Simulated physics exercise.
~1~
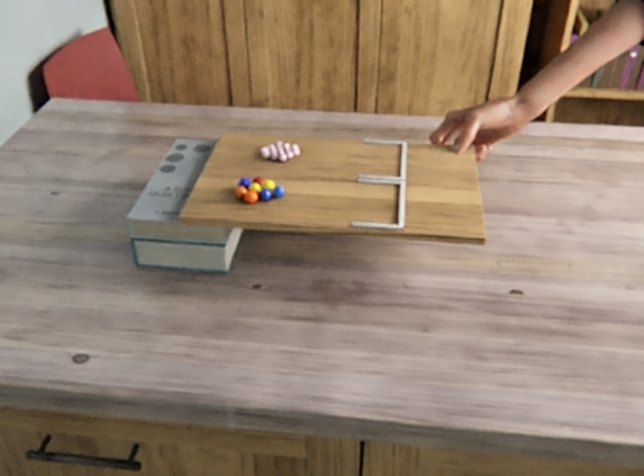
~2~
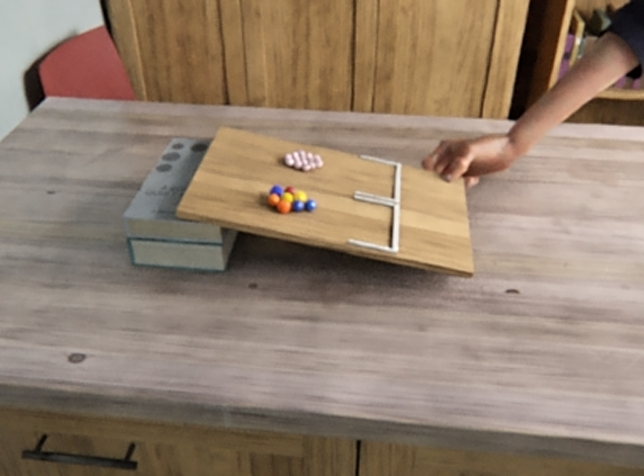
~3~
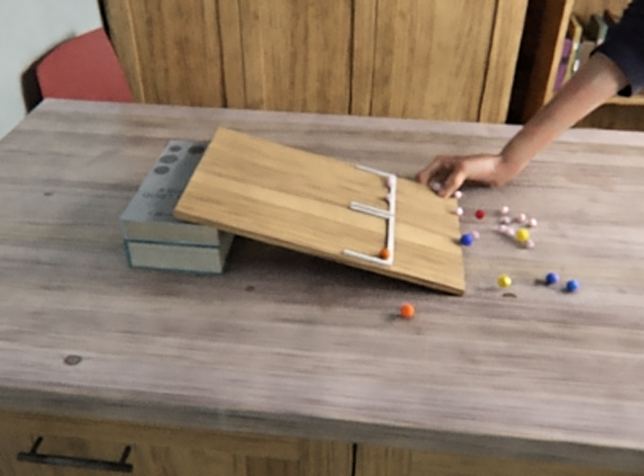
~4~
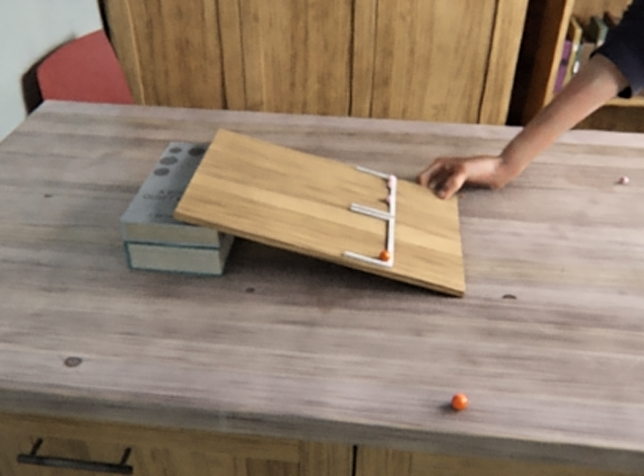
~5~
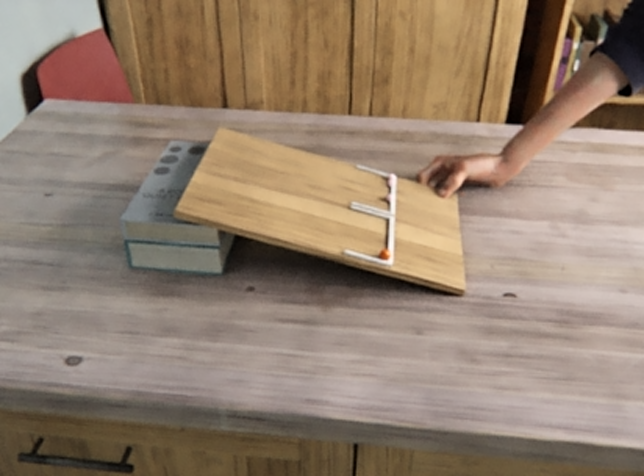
A hand reaches in from the right and holds the free end of a wooden board, whose left end rests on a thick grey book on a pale wooden counter, seen from the front and slightly above. On the board sit a heap of multicoloured beads nearer the viewer and a pinkish-white heap behind, left of white bars. The hand lowers the right end, and both heaps slide toward the bars. Most pieces pass the bars and scatter rightward across the counter, an orange one rolling toward the front. Finally, the board rests tilted, with only a few pieces left at the bars.
